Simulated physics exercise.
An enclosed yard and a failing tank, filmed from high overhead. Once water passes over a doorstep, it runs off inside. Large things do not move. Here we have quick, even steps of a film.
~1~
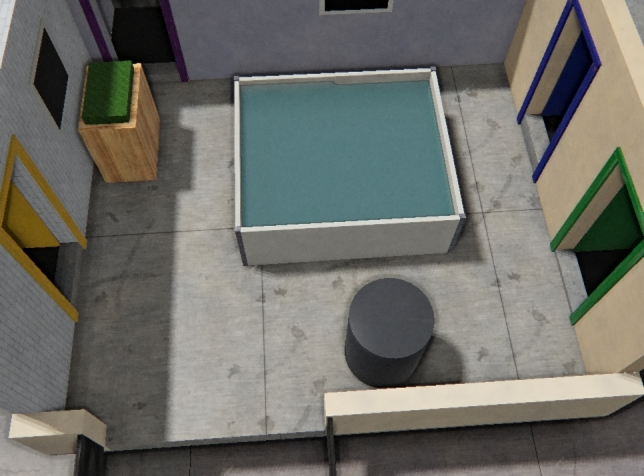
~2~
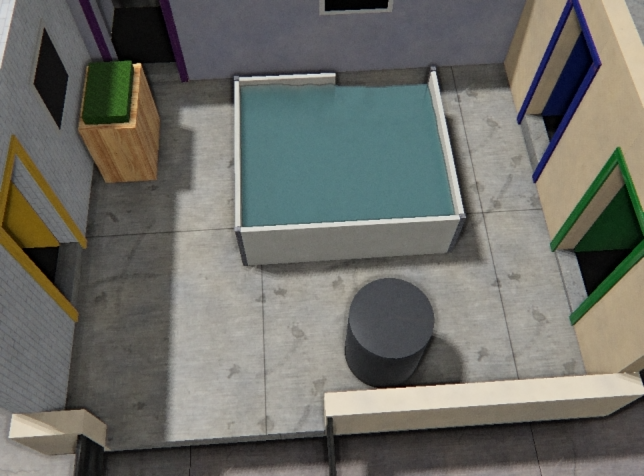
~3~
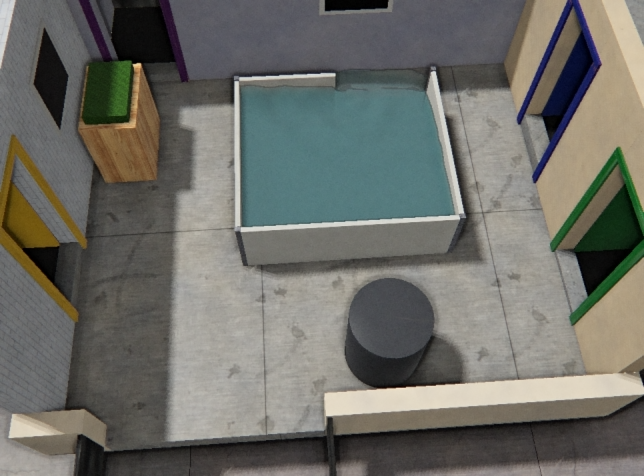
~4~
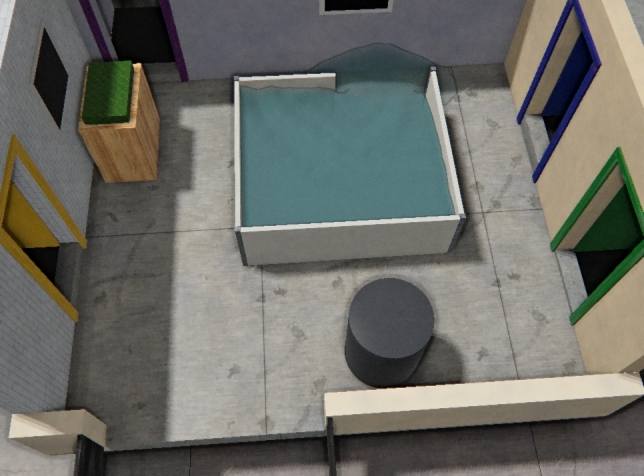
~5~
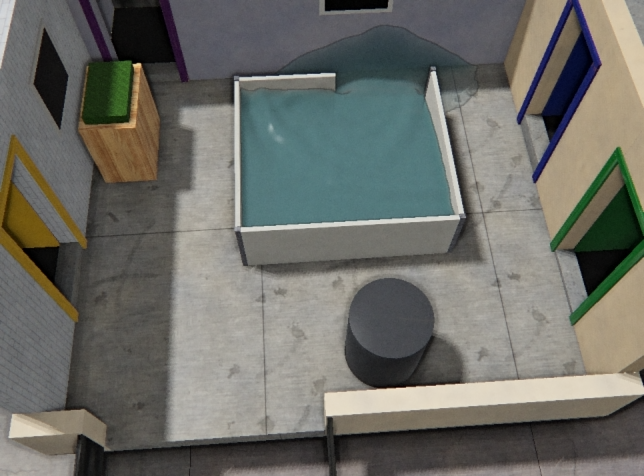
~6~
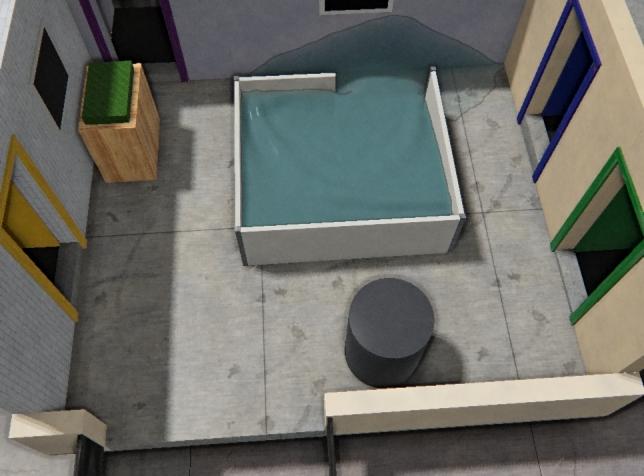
In a walled yard, a tank's far side opens and water spreads against the back wall.
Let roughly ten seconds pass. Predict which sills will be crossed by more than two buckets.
The blue door will not be; the green door will be; the yellow door will not be; the purple door will be.
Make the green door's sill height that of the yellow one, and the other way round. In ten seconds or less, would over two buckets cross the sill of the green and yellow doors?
Looking at green first, it remains below the limit, but yellow breaks the limit.
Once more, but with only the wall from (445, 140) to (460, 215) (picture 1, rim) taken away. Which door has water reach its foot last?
The door marked yellow comes last.
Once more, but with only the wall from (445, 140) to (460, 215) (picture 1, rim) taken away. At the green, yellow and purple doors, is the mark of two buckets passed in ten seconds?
The green door exceeds the mark; the yellow door falls short; the purple door exceeds the mark.
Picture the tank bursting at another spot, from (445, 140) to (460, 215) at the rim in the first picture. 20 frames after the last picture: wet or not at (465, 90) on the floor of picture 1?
Submerged.
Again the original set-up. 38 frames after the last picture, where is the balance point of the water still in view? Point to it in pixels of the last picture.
Centre of mass: Roughly (342, 203).
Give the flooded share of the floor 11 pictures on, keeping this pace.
About 45 per cent.
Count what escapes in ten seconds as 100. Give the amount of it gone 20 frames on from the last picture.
My reading is about 5 per cent.
A moment on, water covers 25 % of the floor; the blue door wet at the sill, nothing in, the green door not reached, the yellow door not reached, the purple door wet at the sill, nothing in.
Next, water covers 45 % of the floor; the blue door wet at the sill, nothing in, the green door wet at the sill, nothing in, the yellow door not reached, the purple door wet at the sill, nothing in.
Then, water covers 80 % of the floor; the blue door under two buckets in, the green door wet at the sill, nothing in, the yellow door wet at the sill, nothing in, the purple door over two buckets in.
Later, water covers 100 % of the floor; the blue door under two buckets in, the green door over two buckets in, the yellow door wet at the sill, nothing in, the purple door far over two buckets in.
In the end, water covers 100 % of the floor; the blue door under two buckets in, the green door far over two buckets in, the yellow door wet at the sill, nothing in, the purple door far over two buckets in.
